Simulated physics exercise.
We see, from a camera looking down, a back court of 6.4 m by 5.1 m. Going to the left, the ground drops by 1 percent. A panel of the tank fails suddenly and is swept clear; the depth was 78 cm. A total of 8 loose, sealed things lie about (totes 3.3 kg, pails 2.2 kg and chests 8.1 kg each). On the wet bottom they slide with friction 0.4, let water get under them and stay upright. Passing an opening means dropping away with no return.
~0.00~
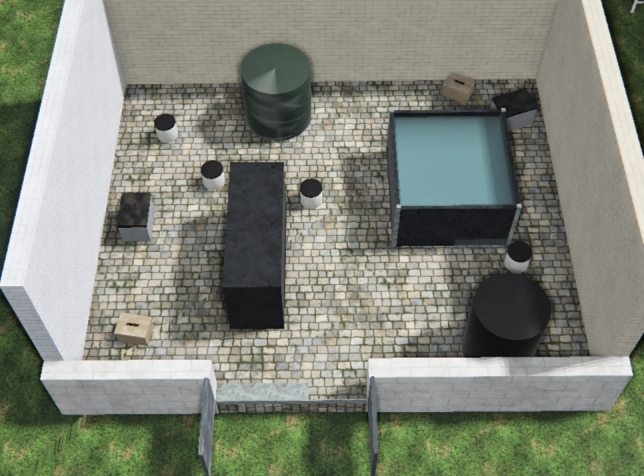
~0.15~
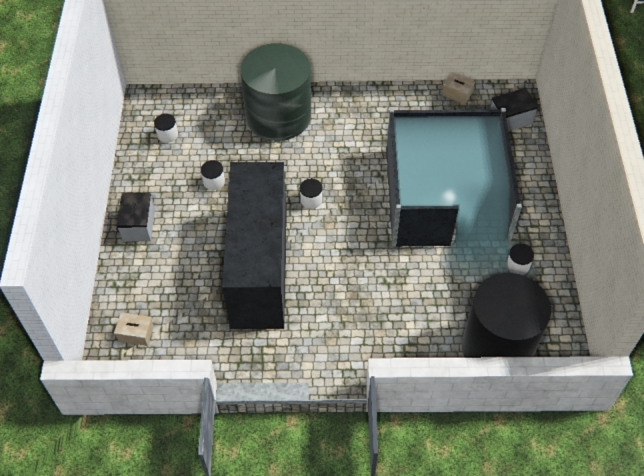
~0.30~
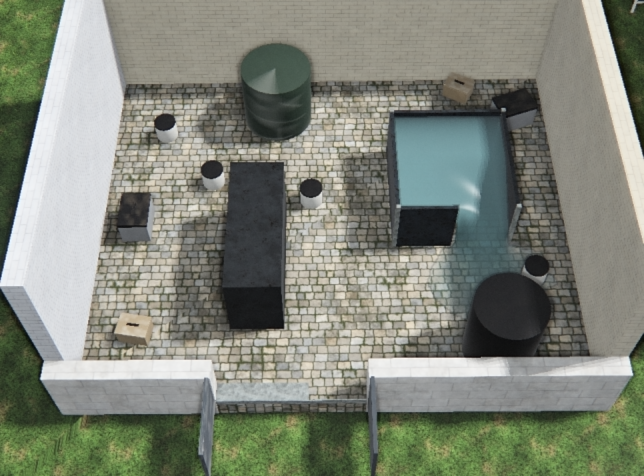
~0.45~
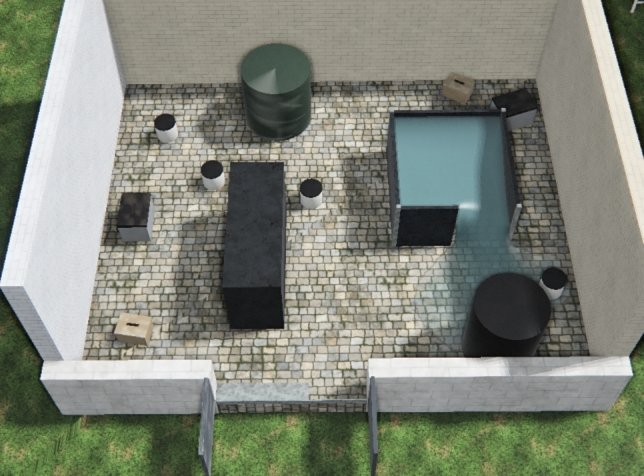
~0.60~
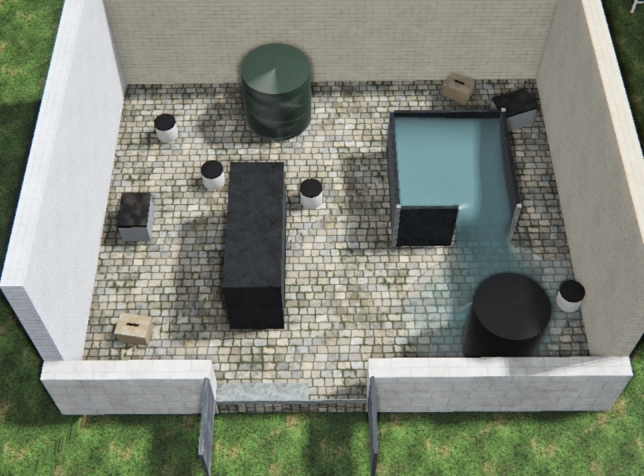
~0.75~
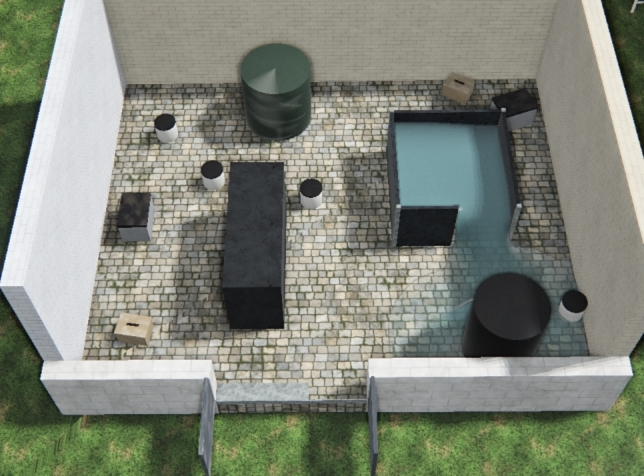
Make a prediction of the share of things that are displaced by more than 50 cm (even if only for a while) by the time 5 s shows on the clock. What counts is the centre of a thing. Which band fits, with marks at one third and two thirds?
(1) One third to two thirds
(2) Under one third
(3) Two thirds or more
The answer is 1.
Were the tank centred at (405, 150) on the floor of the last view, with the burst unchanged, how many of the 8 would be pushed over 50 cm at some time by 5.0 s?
Result: 3 of them.
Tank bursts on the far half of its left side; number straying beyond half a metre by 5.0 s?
The answer would then be 6.
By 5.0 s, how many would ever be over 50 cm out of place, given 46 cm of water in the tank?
Then the count would be 3.
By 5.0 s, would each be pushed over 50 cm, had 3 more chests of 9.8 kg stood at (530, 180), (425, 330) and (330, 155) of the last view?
Each in turn ends up beyond the limit, beyond the limit, within the limit.
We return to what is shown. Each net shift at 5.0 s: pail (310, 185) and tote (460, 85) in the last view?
30 cm, then 200 cm.
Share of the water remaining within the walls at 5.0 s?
Somewhere near 90 percent, give or take.
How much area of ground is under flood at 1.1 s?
Some 6.5 m2 of it.
After 1.1 s 1 of 8 are over 50 cm from their spots; 1 afloat.
After 2.2 s 1 of 8 are over 50 cm from their spots; 1 afloat.
After 3.5 s 3 of 8 are over 50 cm from their spots; 2 afloat.
After 5.0 s 4 of 8 are over 50 cm from their spots, and 4 have been at some point; 1 afloat.
